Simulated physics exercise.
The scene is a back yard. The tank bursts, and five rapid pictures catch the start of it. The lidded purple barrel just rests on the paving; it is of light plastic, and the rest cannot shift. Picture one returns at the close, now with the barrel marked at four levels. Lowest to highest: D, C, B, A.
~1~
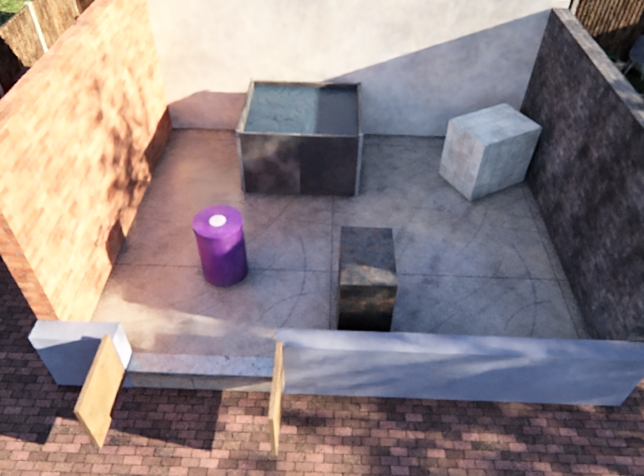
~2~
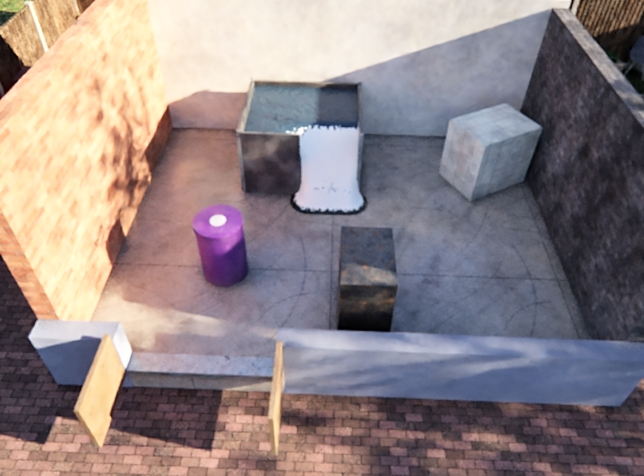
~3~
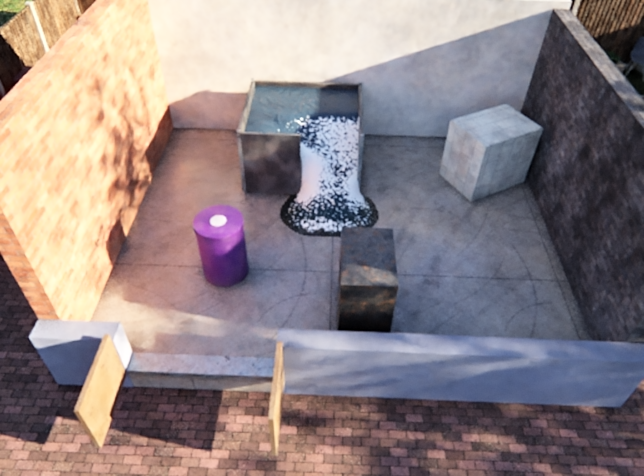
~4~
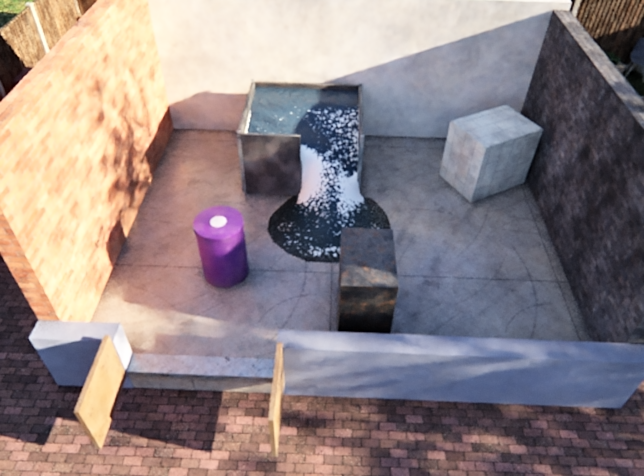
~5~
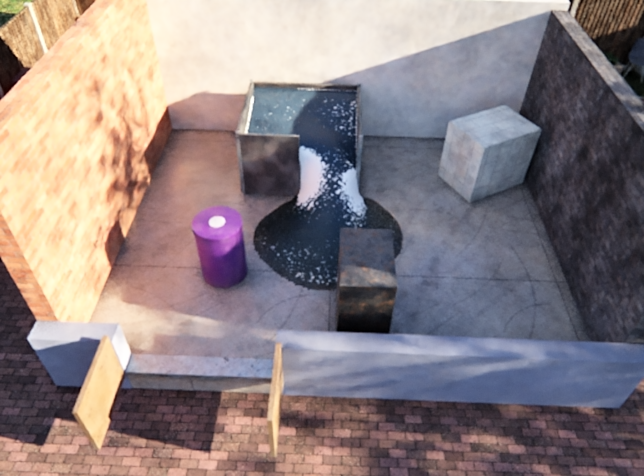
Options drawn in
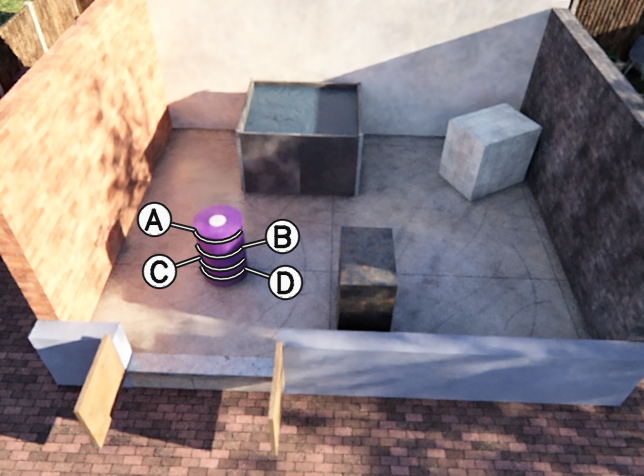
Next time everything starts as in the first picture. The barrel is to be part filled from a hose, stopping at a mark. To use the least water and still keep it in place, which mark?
The answer is level D.
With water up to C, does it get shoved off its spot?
No.
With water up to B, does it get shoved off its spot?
No.
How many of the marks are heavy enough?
All of the four.
On the marked copy, A at (214, 242); B at (217, 257); C at (219, 269); D at (220, 279); from the bottom up D, C, B, A.
With A, it does not move.
With B, it does not move.
With C, it does not move.
With D, it does not move.
